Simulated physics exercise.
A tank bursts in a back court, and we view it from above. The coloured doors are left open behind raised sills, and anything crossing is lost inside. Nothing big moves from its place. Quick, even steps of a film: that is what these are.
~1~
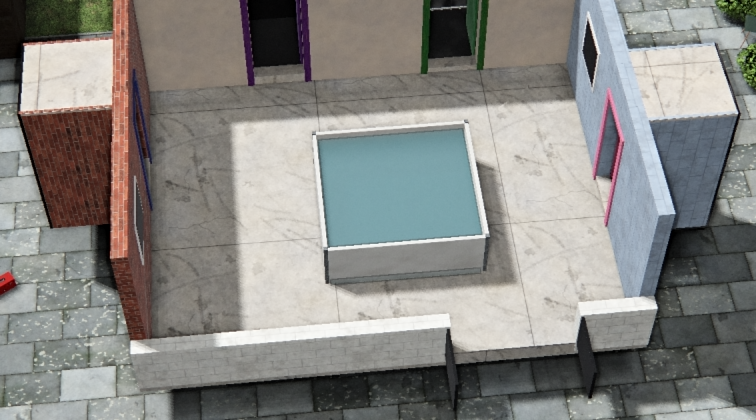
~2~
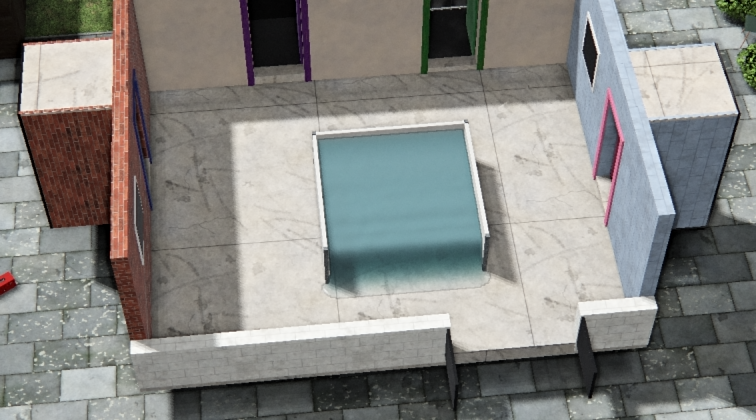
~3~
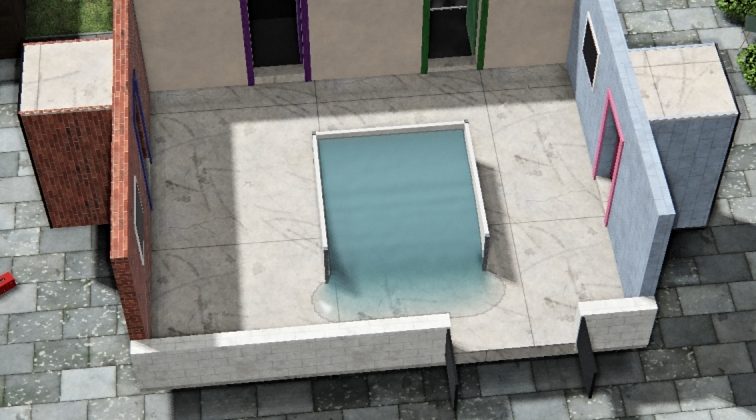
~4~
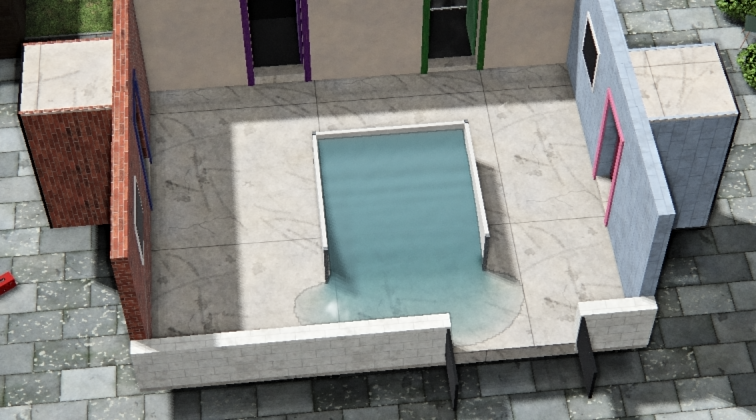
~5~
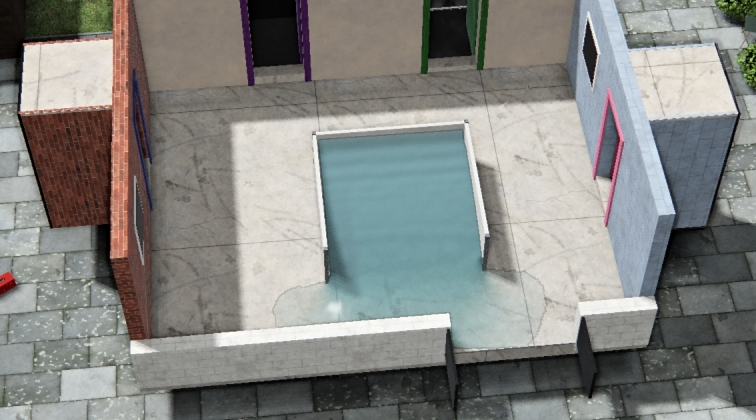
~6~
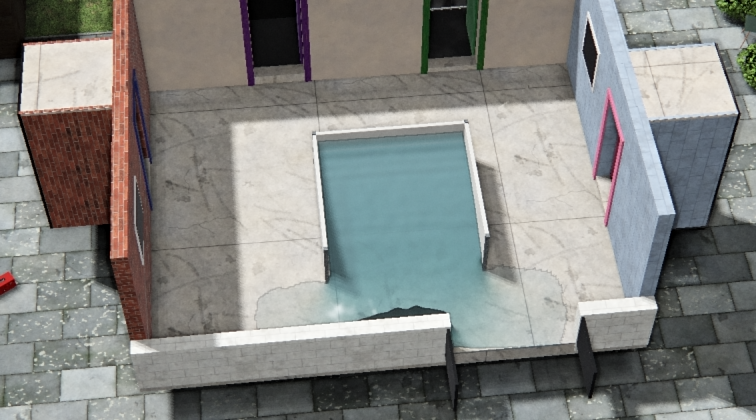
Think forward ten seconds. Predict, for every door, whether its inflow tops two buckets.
Blue door: Does not top two buckets; green door: Does not top two buckets; pink door: Does not top two buckets; purple door: Does not top two buckets.
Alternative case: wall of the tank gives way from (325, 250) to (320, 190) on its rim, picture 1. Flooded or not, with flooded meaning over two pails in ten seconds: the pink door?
The pink door crosses the line.
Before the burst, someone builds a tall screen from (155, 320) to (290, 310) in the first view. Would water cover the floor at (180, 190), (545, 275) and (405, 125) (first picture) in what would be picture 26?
Results in order: Swamped / swamped / bone-dry.
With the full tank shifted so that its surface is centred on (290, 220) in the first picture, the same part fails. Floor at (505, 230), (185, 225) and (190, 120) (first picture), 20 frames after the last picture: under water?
Points in order: Inundated; inundated; inundated.
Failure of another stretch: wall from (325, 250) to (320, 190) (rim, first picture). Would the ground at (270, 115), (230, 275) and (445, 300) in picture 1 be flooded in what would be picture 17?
In turn: Untouched, then inundated, then untouched.
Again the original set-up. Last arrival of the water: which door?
My answer: The one in green.
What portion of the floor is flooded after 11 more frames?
Around 30 percent of it.
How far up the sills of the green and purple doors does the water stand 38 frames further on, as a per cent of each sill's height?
Near 80 and 60 per cent, in that order.
A moment on, water covers 20 % of the floor; the blue door not reached, the green door not reached, the pink door not reached, the purple door not reached.
Next, water covers 30 % of the floor; the blue door not reached, the green door not reached, the pink door not reached, the purple door not reached.
Then, water covers 50 % of the floor; the blue door wet at the sill, nothing in, the green door not reached, the pink door wet at the sill, nothing in, the purple door not reached.
Later, water covers 90 % of the floor; the blue door wet at the sill, nothing in, the green door wet at the sill, nothing in, the pink door wet at the sill, nothing in, the purple door wet at the sill, nothing in.
In the end, water covers 95 % of the floor; the blue door wet at the sill, nothing in, the green door under two buckets in, the pink door wet at the sill, nothing in, the purple door wet at the sill, nothing in.
